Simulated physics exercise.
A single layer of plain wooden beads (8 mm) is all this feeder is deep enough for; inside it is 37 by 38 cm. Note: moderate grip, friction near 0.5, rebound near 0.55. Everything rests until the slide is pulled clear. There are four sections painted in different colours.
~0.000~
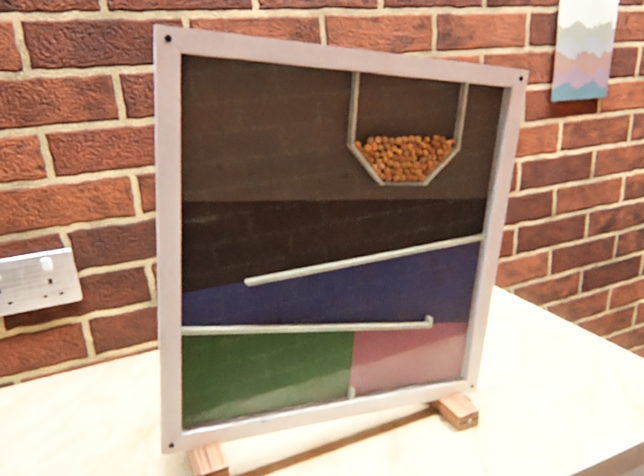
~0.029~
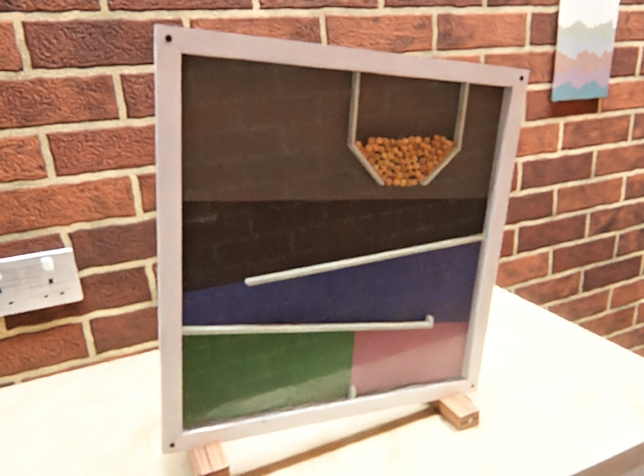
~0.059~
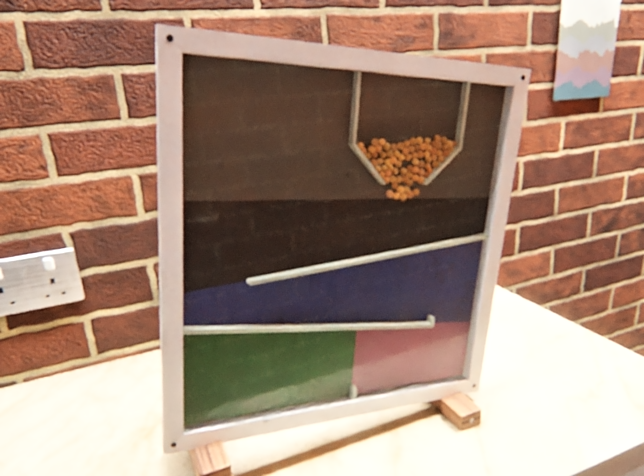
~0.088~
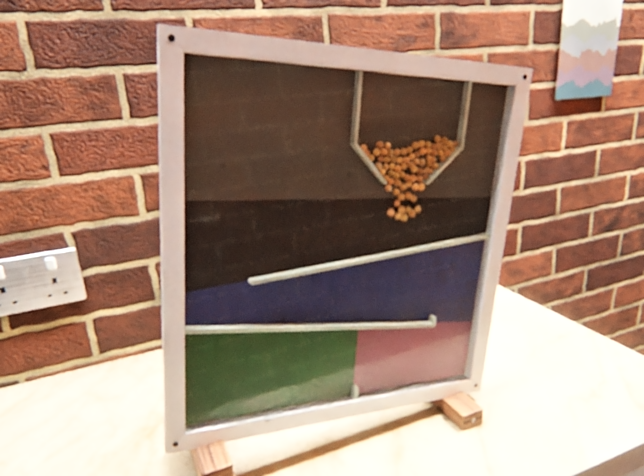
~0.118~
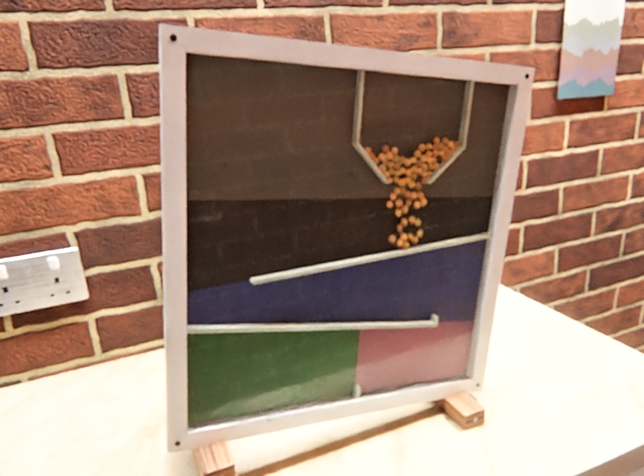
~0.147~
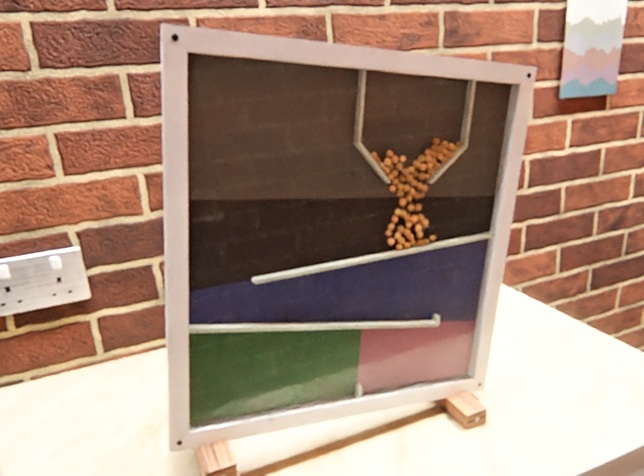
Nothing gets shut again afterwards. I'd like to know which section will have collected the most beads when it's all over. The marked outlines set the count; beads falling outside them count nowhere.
That would be black.
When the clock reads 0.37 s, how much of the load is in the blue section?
About 0 % of the load.
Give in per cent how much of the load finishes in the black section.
Something close to 95 in a hundred ends up there.
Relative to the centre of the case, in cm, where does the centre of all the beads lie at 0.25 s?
Position estimate: Right 7 cm, above 2 cm.
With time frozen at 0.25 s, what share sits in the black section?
Close to 80 per cent of the load.
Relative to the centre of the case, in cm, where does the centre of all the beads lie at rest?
About 6 cm right and 1 cm below.
After 0.25 s, the beads' middle is 7 cm right of and 2 cm above the centre; black 80 %.
After 0.37 s, the beads' middle is 6 cm right of and level with the centre; black 100 %.
After 0.60 s, the beads' middle is 6 cm right of and level with the centre; black 100 %.
At rest by 1.9 s, pink 0 %, blue 5 %, green 0 %, black 95 %.
